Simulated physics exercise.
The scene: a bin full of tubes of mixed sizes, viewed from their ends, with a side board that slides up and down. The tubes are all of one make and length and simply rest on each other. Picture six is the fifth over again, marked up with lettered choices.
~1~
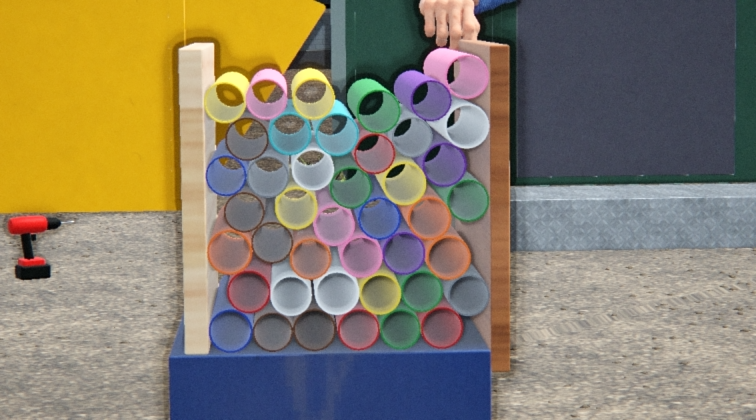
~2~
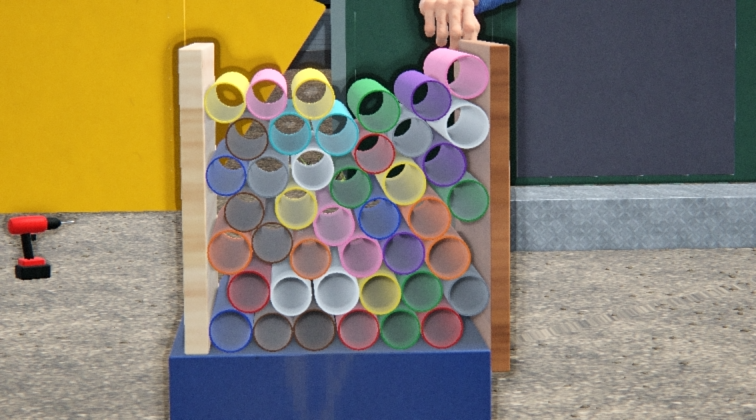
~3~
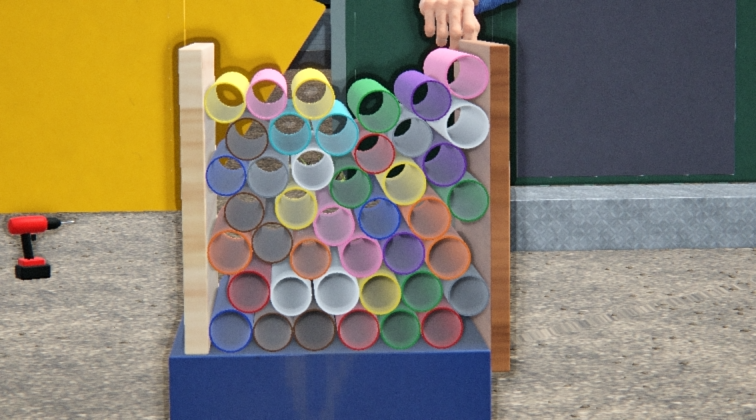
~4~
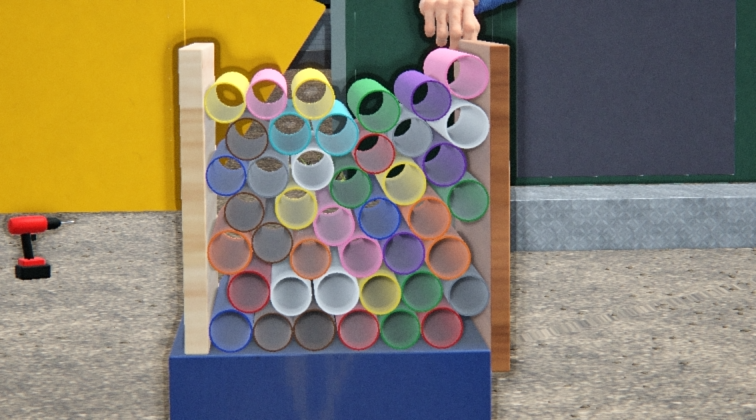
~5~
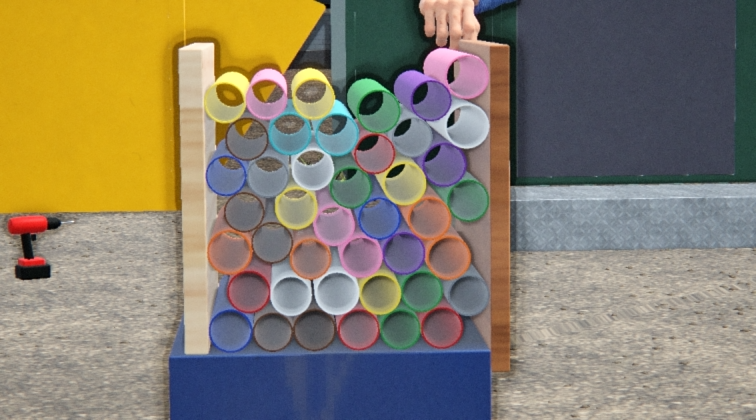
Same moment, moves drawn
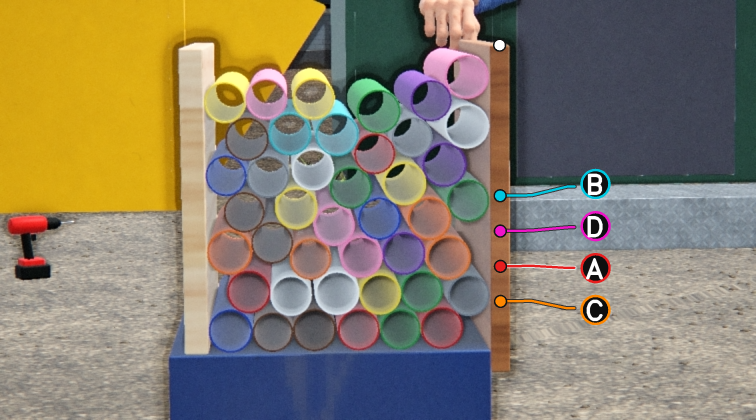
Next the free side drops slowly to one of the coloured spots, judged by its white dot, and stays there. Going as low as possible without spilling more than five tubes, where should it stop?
The last mark within the limit is D.
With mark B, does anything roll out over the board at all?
Yes.
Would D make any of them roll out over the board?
At D: Yes.
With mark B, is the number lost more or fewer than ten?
It loses fewer than ten.
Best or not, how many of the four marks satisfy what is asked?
Two of them.
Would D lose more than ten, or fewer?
It loses fewer than ten.
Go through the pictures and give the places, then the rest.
The first frame shows a purple tube (404, 253); a blue tube (379, 218); a green tube (351, 188).
The second frame shows a green tube (351, 188); a red tube (374, 153).
The third frame shows a turquoise tube (290, 133); a green tube (379, 112).
The fourth frame shows side board (480, 191); a blue tube (231, 331).
The fifth frame shows a red tube (442, 328); a white tube (291, 295); a purple tube (404, 253).
On the marked copy, A at (500, 266); B at (500, 196); C at (500, 301); D at (500, 231); the white dot at (499, 45).
With D. Early on, top of the board (489, 125).
Further on, top of the board (490, 216).
At the end, top of the board (490, 230), three out over the board.
As for the rest, A more than five out over the board; B three out over the board; C more than five out over the board.
